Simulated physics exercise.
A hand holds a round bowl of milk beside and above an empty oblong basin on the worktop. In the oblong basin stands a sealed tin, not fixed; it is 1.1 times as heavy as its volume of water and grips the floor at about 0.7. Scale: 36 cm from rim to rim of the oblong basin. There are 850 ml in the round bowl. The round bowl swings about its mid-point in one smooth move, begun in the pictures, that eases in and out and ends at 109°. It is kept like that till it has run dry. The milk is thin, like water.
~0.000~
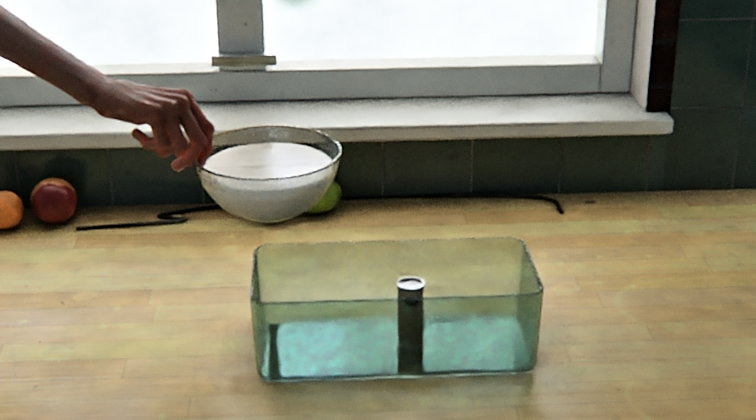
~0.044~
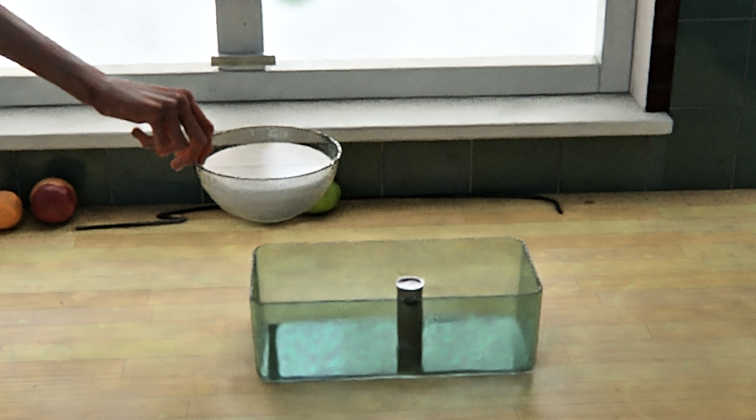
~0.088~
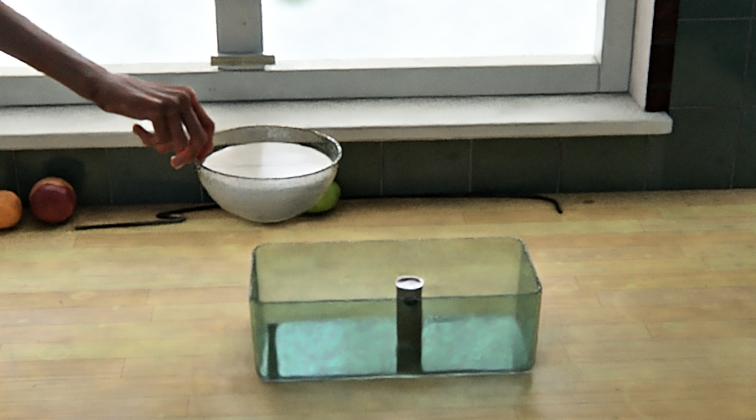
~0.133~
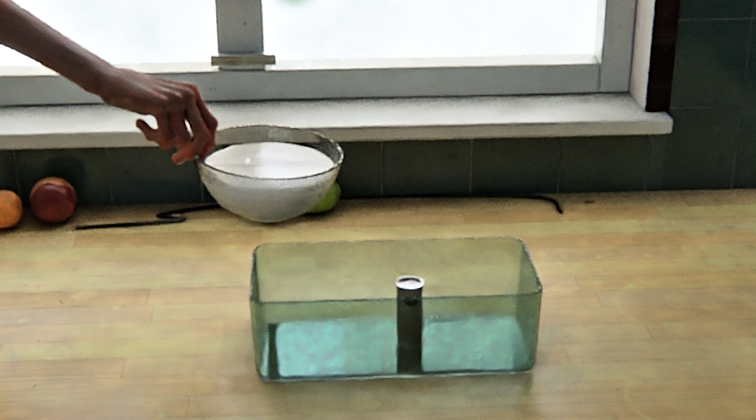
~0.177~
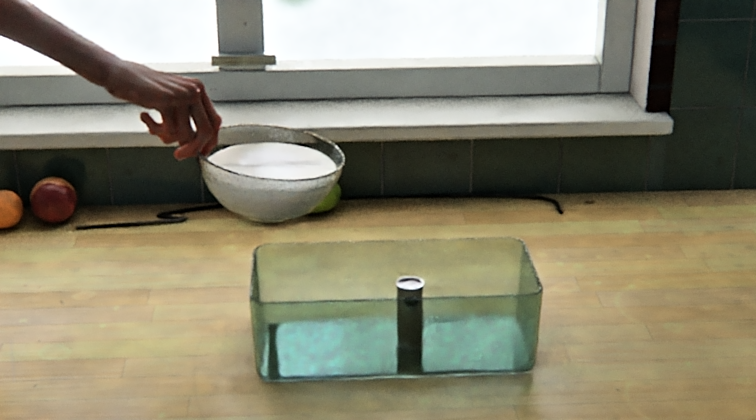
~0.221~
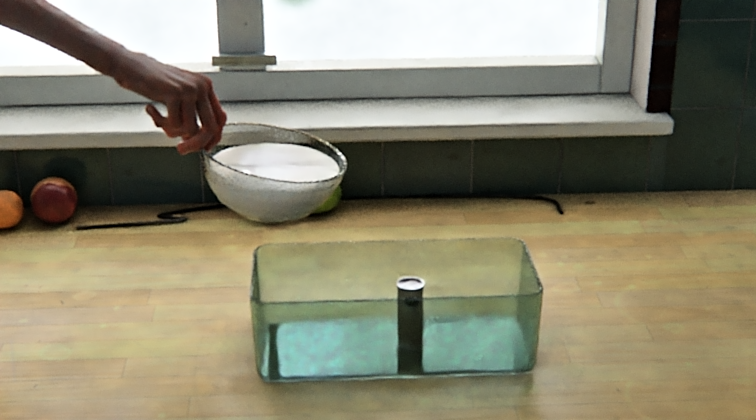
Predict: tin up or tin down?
The tin stays up.
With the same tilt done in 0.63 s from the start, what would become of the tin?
The tin falls.
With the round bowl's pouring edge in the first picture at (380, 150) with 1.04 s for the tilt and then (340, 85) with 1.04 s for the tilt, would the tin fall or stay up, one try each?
First it keeps standing; then it stays up.
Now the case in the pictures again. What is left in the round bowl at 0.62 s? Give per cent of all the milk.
About 36 per cent.
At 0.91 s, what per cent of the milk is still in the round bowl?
Near 0 in a hundred.
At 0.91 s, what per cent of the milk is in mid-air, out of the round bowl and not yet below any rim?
Some 2 per cent.
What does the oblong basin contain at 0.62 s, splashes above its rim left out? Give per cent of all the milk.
Near 26 in a hundred.
After 0.62 s the tilt is 70° and 37 per cent is still to pour; the tin stands where it began.
After 0.91 s the tilt is 105° and 0 per cent is still to pour; the tin stands 1 cm from where it began.
After 1.21 s the tilt is 109° and 0 per cent is still to pour; the tin stands 1 cm from where it began.
After 1.54 s the tilt is 109° and 0 per cent is still to pour; the tin stands 1 cm from where it began.
In the end the tin stands 1 cm from where it began.
